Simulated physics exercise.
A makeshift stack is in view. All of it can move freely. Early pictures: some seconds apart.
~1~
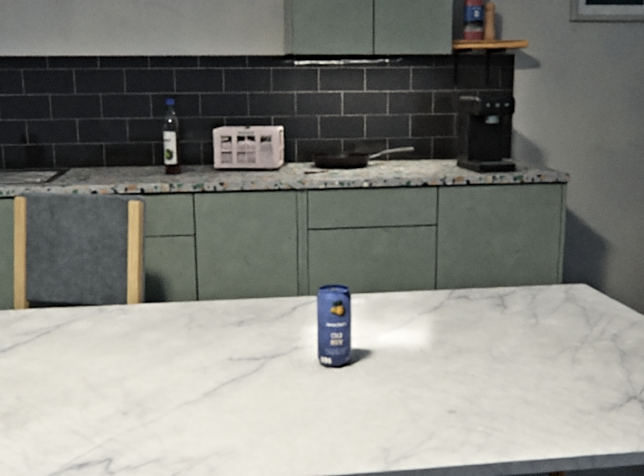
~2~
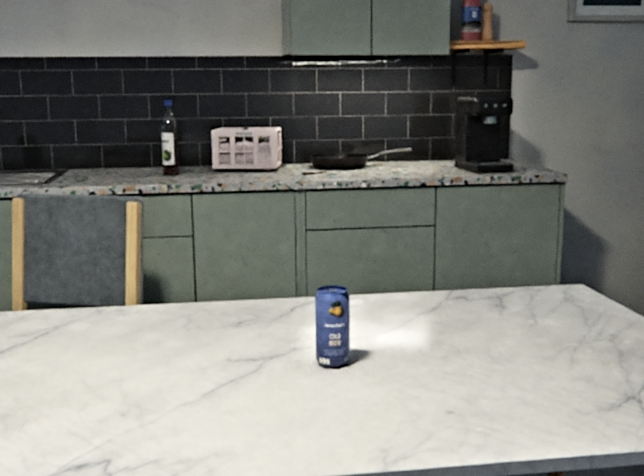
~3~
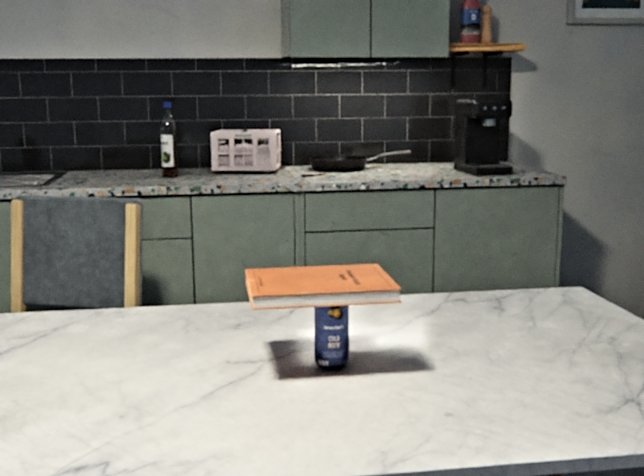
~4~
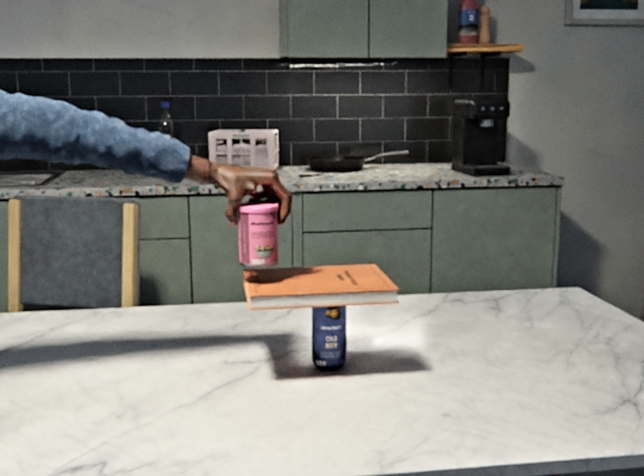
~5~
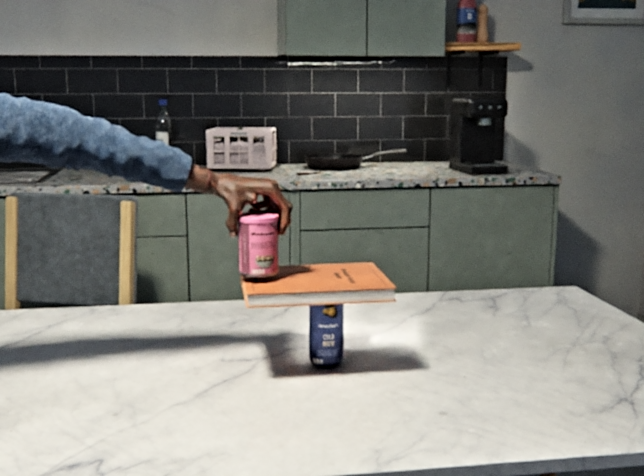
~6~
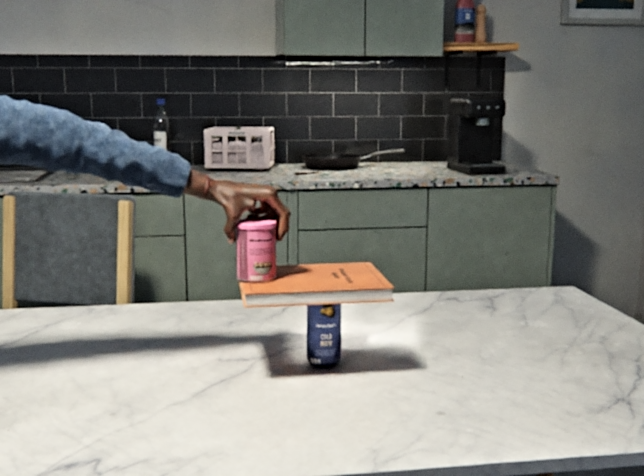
An orange book appears atop a blue can, then a hand lowers a pink tin onto its left side.
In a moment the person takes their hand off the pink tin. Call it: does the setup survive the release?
It gives way.
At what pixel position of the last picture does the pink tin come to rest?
Near (174, 353).
Then, 0.40 s past the last view, pink tin now fallen; orange book rocked 50° from its first pose.
Then, 0.60 s past the last view, orange book rocked 70° from its first pose.
Then, 0.90 s past the last view, orange book now fallen; blue can rocked 60° from its first pose.
Finally, fallen, orange book, blue can and pink tin. Final places as the last picture's camera would see them, pink tin near (174, 353). The stack comes apart.
